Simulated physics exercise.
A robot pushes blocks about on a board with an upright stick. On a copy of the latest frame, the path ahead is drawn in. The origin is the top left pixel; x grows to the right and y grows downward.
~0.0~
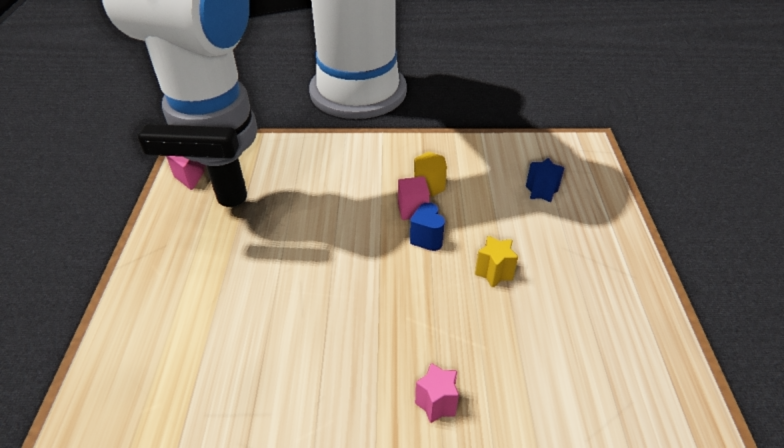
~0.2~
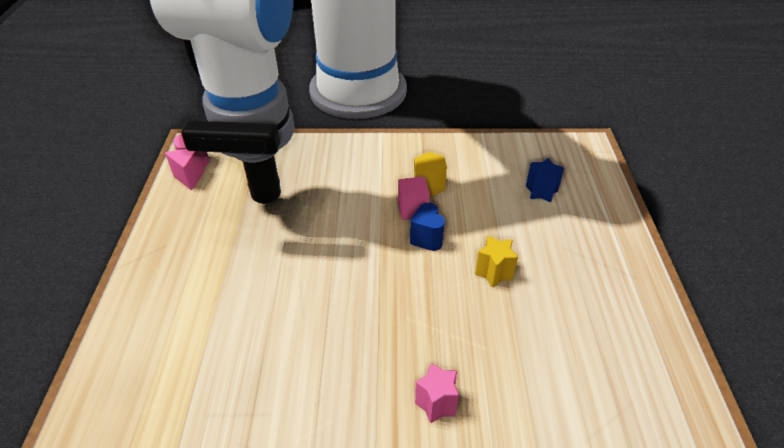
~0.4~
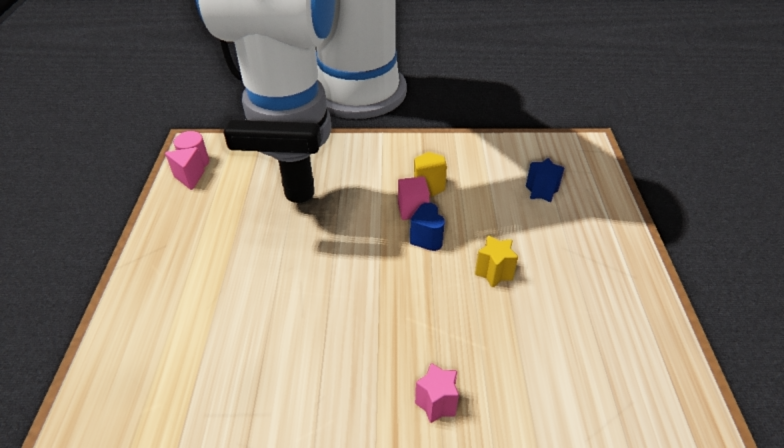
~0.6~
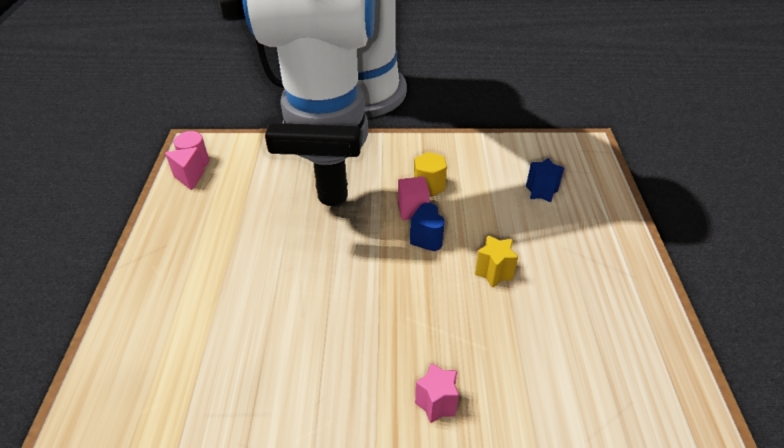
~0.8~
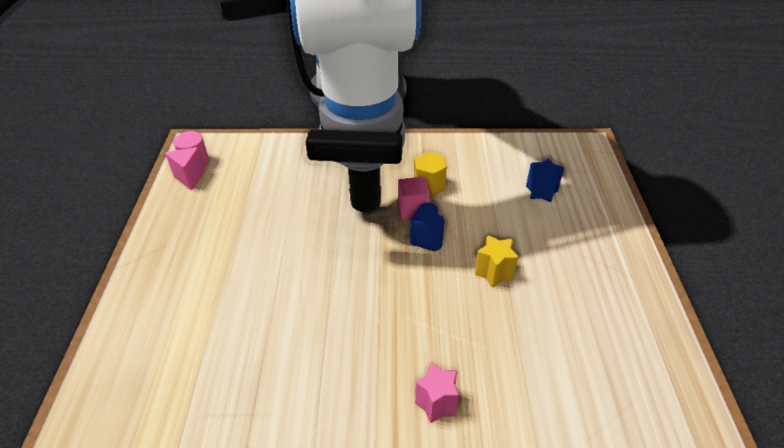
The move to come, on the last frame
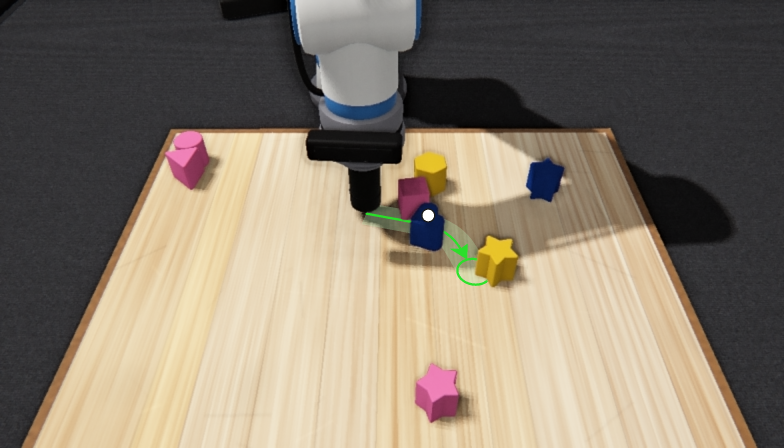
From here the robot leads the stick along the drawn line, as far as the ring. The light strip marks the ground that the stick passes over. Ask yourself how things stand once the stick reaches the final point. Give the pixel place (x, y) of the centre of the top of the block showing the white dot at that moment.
For the centre of its top, I'd go with (459, 267).
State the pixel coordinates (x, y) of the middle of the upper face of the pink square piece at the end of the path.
At the end it should sit near (443, 182).
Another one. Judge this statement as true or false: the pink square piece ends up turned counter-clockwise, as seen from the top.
The statement is correct.
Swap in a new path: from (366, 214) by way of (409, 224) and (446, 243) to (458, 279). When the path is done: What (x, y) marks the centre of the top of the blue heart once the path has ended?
Just about (481, 277).
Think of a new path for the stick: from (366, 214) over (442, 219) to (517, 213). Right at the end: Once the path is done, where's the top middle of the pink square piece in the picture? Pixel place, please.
My prediction: (464, 175).
The line goes from (366, 214) over (411, 222) and (452, 238) to (474, 272); the dot is on the blue heart.
On the path given first. One third of the way, stick at (413, 211); pink square piece at (434, 183), turned 50° anticlockwise; blue heart at (431, 217).
Two thirds of the way, stick at (454, 228); pink square piece at (443, 182), turned 80° anticlockwise; blue heart at (455, 238), turned 85° clockwise.
At the end, stick at (476, 261); pink square piece at (443, 182), turned 80° anticlockwise; blue heart at (459, 267), turned 110° clockwise; yellow six-sided block unmoved; yellow star at (513, 263), turned 30° anticlockwise.
